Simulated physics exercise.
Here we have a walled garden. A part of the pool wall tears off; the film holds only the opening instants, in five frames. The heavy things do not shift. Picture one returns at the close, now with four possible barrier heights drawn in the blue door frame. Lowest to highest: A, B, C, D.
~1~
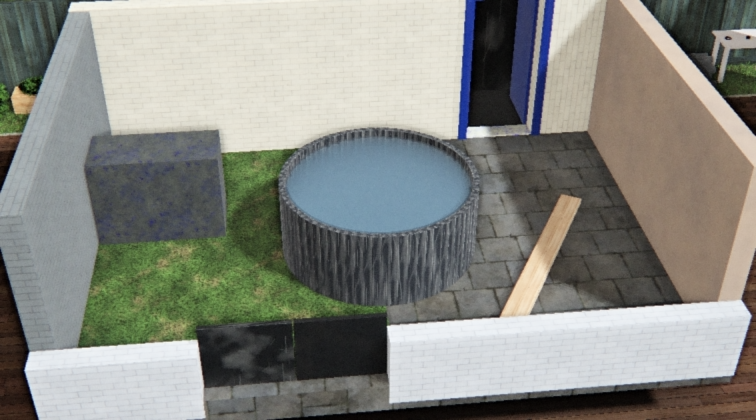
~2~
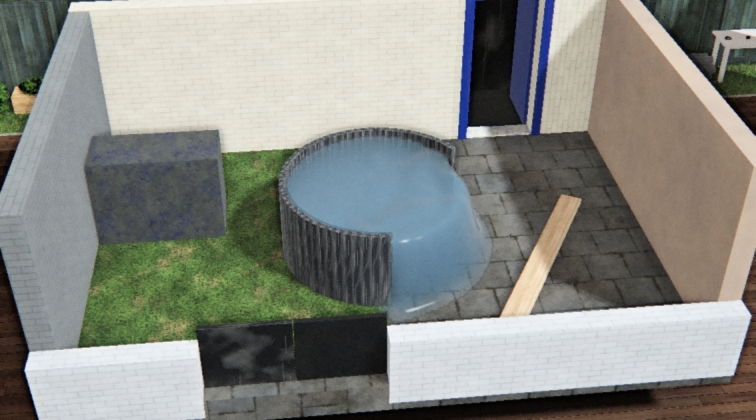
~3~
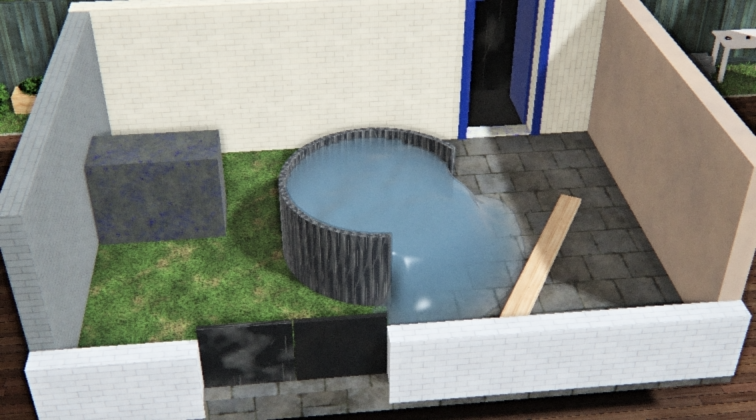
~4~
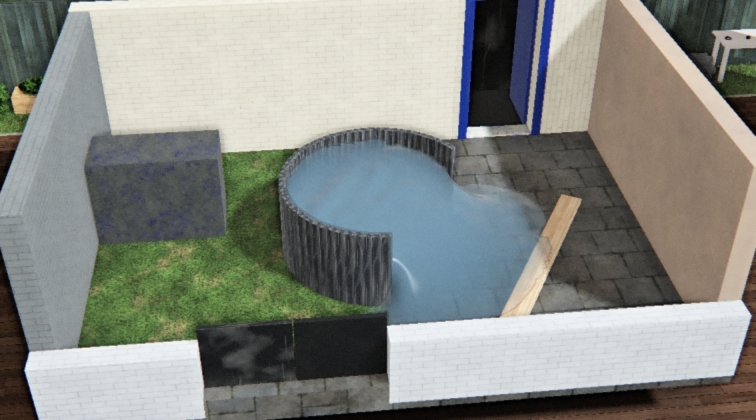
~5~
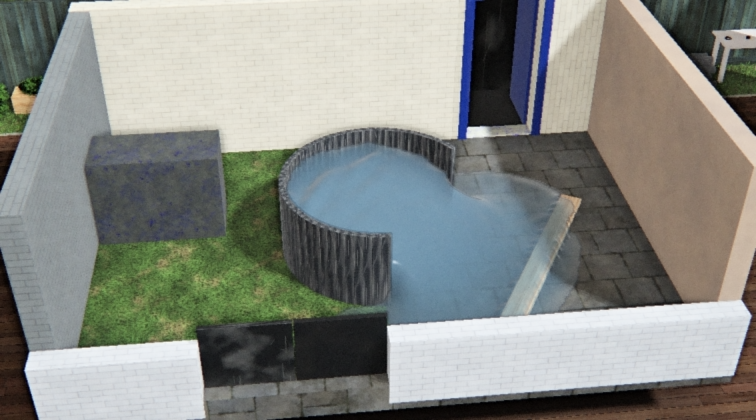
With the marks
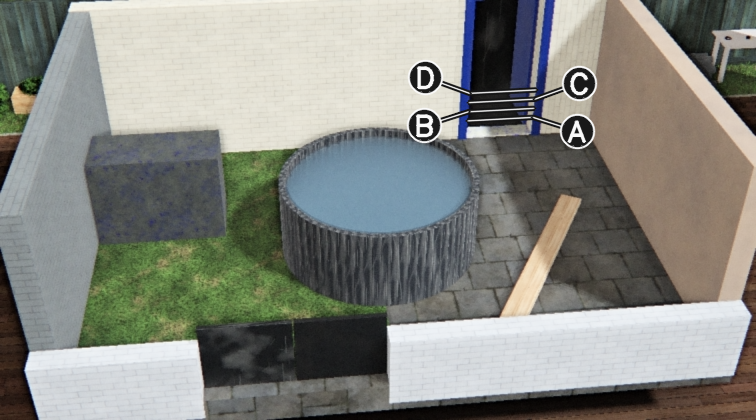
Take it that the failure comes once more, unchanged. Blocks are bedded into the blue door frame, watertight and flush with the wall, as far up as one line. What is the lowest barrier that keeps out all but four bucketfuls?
A.
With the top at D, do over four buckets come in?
No, that is safe.
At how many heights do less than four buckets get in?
All of the four.
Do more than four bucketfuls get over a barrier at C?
No.
In white, A at (500, 119); B at (501, 110); C at (502, 100); D at (502, 91); from the bottom up A, B, C, D.
With A, a splash gets over, under a bucket.
With B, nothing gets over.
With C, nothing gets over.
With D, nothing gets over.
